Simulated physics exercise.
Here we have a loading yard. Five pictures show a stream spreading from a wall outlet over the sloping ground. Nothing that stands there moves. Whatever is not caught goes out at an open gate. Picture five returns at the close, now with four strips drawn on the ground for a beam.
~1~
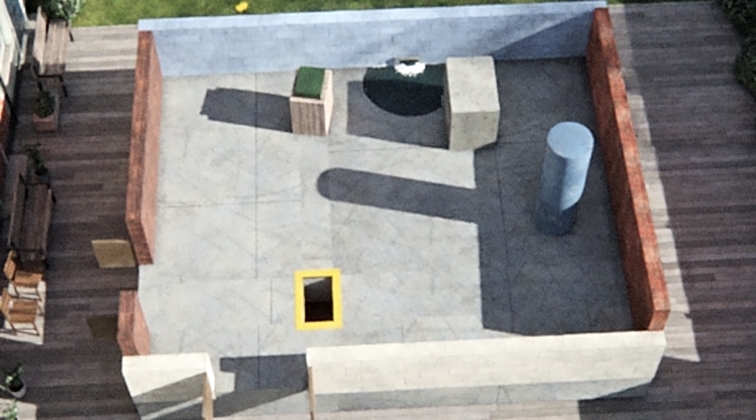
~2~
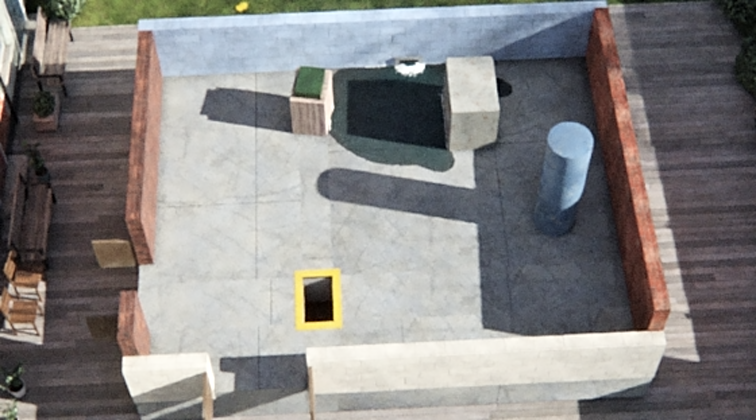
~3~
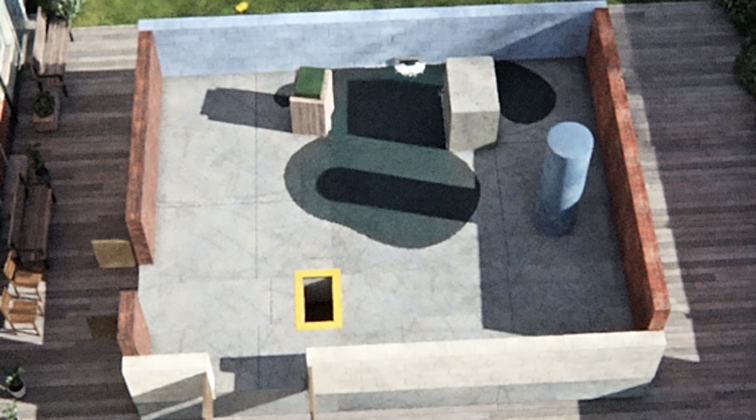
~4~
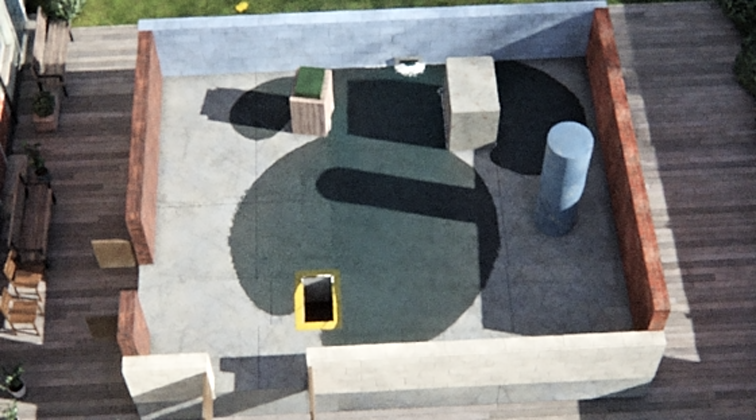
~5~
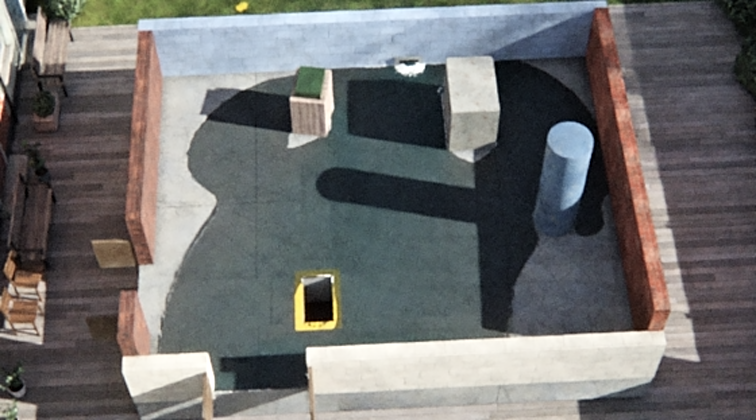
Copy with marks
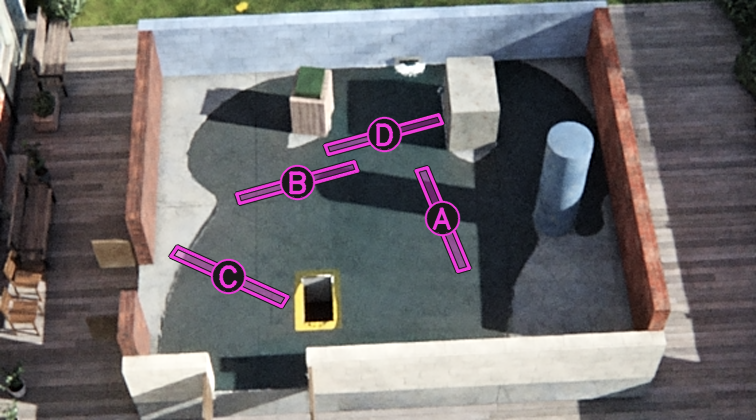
Dark water spreads from an outfall at the back wall of a walled yard, passing behind the pale block and the green-topped box. It widens across the paving, reaches the yellow-rimmed gully, which takes water, then surrounds the blue column's base and covers most of the ground.
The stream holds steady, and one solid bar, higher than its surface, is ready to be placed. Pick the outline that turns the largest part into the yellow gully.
Spot C does it best.
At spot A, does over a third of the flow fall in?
No.
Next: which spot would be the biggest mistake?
That would be D.
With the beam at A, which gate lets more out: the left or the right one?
More leaves on the right.
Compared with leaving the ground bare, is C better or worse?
Spot C is better.
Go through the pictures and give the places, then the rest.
Outfall at (409, 61); yellow gully at (318, 299); open gate at (262, 376); open gate at (152, 299); water covers 3 % of the ground and shows as far out as (408, 111); yellow gully still dry.
Water covers 10 % of the ground and shows as far out as (430, 163); yellow gully still dry.
Water covers 23 % of the ground and shows as far out as (430, 241); yellow gully still dry.
Water covers 46 % of the ground and shows as far out as (344, 333); yellow gully taking water.
Water covers 67 % of the ground and shows as far out as (204, 337); yellow gully taking water.
On the marked copy, A from (421, 169) to (463, 269); B from (238, 198) to (355, 166); C from (174, 251) to (284, 301); D from (326, 149) to (440, 119).
With A, about 27 % of the stream runs into the yellow gully, about 73 % out by the gates.
With B, about 20 % of the stream runs into the yellow gully, about 80 % out by the gates.
With C, about 42 % of the stream runs into the yellow gully, about 57 % out by the gates.
With D, about 7 % of the stream runs into the yellow gully, about 92 % out by the gates.
